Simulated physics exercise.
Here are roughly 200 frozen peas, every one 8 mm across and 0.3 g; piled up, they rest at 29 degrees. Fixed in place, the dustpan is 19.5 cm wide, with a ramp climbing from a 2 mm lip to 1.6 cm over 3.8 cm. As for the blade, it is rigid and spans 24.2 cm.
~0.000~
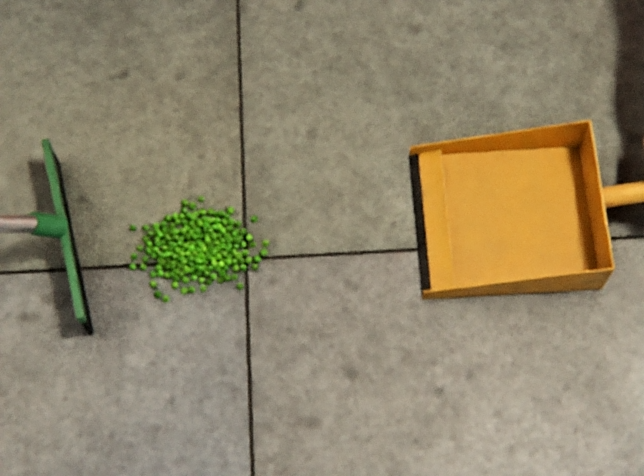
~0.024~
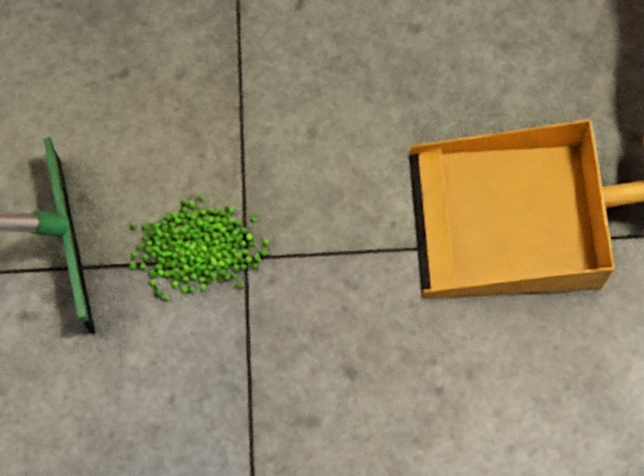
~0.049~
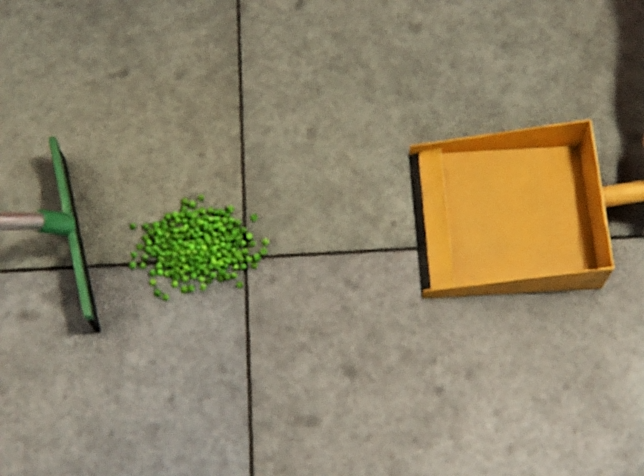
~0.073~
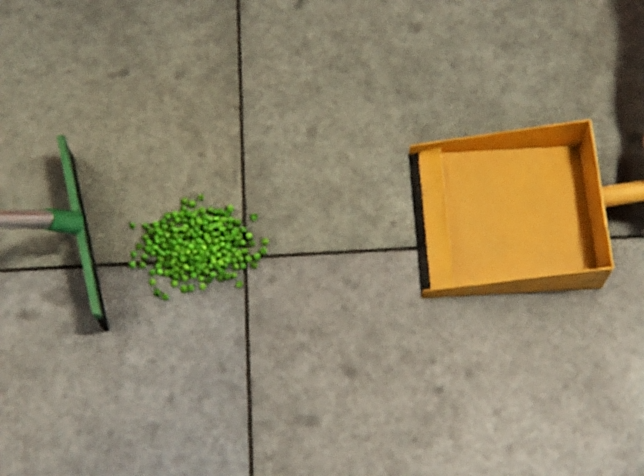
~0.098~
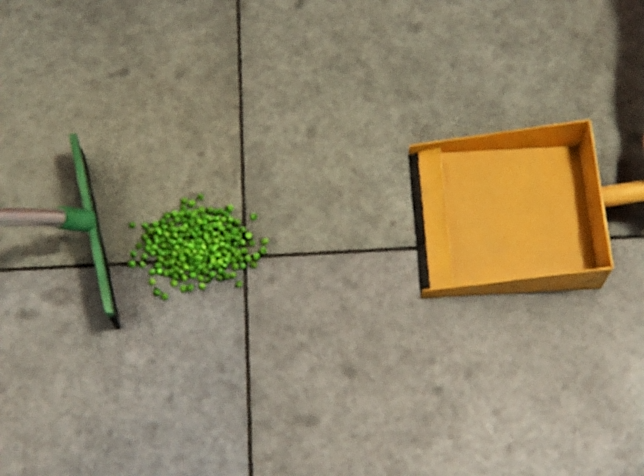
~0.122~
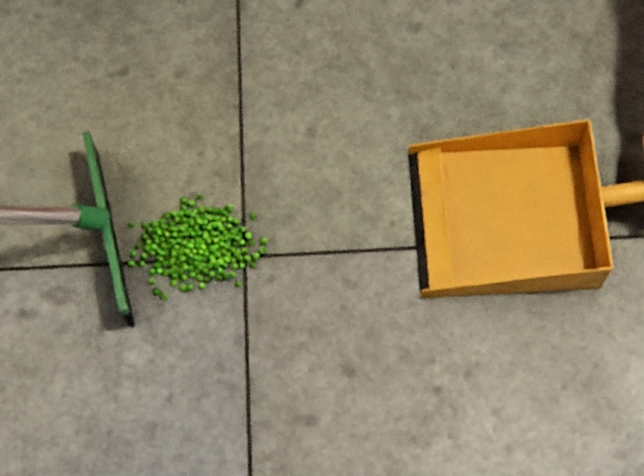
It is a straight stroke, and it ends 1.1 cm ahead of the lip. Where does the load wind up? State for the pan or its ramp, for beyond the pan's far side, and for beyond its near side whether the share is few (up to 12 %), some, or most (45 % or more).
Pan: Some, far side: Some, near side: Few.
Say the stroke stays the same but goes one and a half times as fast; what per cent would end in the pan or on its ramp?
Roughly 40 in a hundred.
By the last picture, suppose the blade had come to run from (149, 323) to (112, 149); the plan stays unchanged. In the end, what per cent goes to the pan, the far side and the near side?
Per cent by place - pan 30, far side 20, near side 15.
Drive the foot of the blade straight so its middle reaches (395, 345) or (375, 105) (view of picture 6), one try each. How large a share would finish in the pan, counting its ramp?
About 5 % and 10 %.
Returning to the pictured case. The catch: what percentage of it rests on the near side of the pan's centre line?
Something like 50 per cent of the catch.
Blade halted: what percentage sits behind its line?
Something like 0 per cent, roughly.
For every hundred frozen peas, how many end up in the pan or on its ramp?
25 percent.
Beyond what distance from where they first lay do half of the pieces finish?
That distance is close to 28 cm.
Then, at 0.36 s, middle of the blade 21 cm from the lip; 0 % over the lip, far side 5 %, near side 5 %.
After 0.52 s, middle of the blade 9 cm from the lip; 0 % over the lip, far side 10 %, near side 5 %.
Then, at 0.80 s, middle of the blade 4 cm from the lip; 25 % over the lip, far side 15 %, near side 5 %.
By 1.7 s all is still; pan 25 %, far side 15 %, near side 5 %, in front of the lip or behind the blade 50 %.
